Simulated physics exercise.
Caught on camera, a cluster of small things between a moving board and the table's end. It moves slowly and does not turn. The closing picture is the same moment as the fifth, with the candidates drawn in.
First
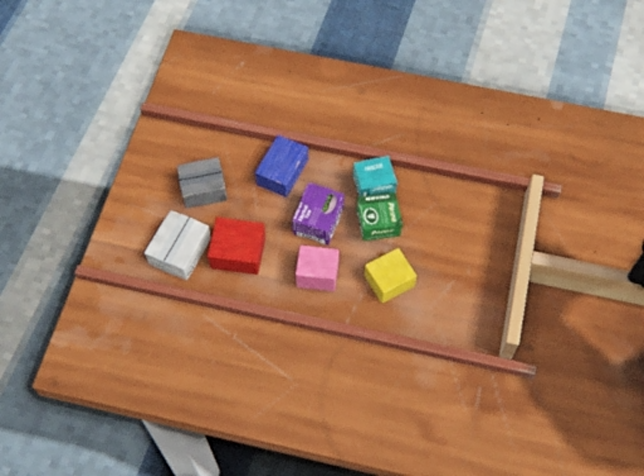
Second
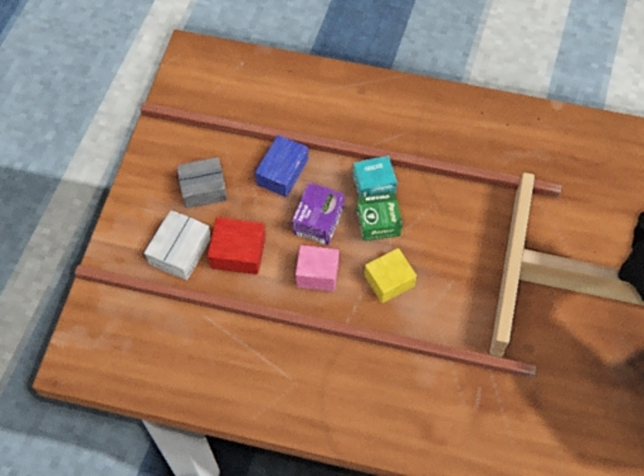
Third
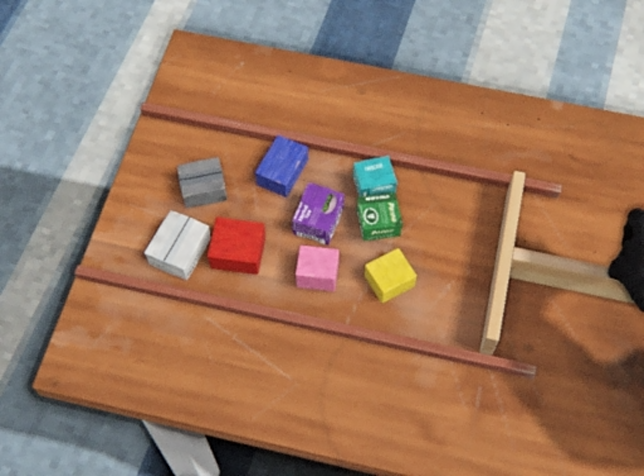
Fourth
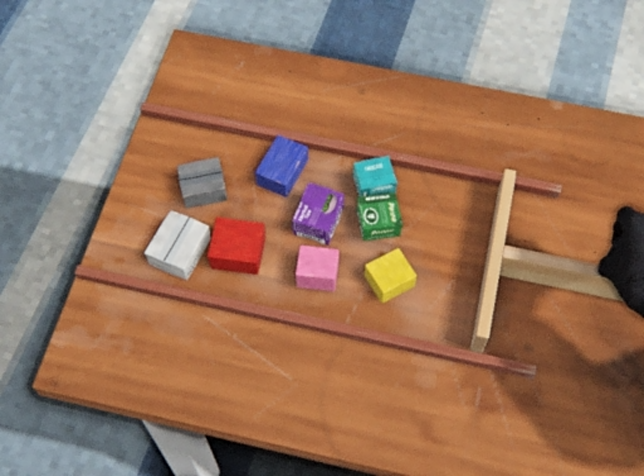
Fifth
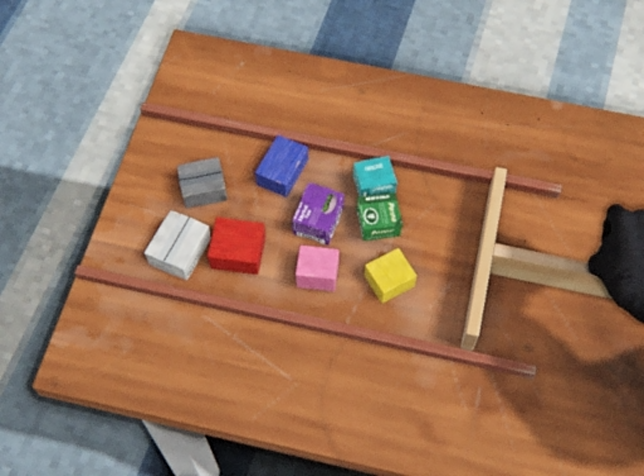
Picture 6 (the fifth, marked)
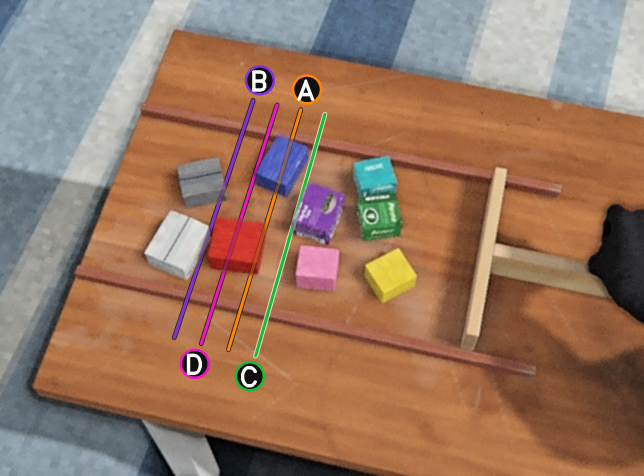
A wooden board slides slowly left between two rails toward a cluster of colourful blocks.
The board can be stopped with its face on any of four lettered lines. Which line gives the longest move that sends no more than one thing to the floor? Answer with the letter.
No second one falls up to B.
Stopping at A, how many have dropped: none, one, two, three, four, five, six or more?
The count is none.
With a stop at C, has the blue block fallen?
No.
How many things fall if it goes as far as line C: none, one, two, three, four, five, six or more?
In all, none.
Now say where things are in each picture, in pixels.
Grey box (202, 183); yellow block (390, 276); blue block (282, 166), in the first picture.
Board (517, 253); red block (237, 246), in the second picture.
Board (506, 251); turquoise packet (375, 180), in the third picture.
Board (497, 249); green packet (379, 217), in the fourth picture.
Board (488, 247); grey box (202, 183); yellow block (390, 276); blue block (282, 166), in the fifth picture.
On the copy, A at (267, 222); B at (216, 211); C at (293, 227); D at (242, 216).
On B. First, board (387, 227); turquoise packet (371, 178); pink block (310, 266).
Then, board (291, 207); white box (163, 238); grey box (191, 179).
Finally, board (218, 192); grey box (125, 162); white box (99, 231); none fallen.
By contrast, A is within the limit but short; C is within the limit but short; D is within the limit but short.
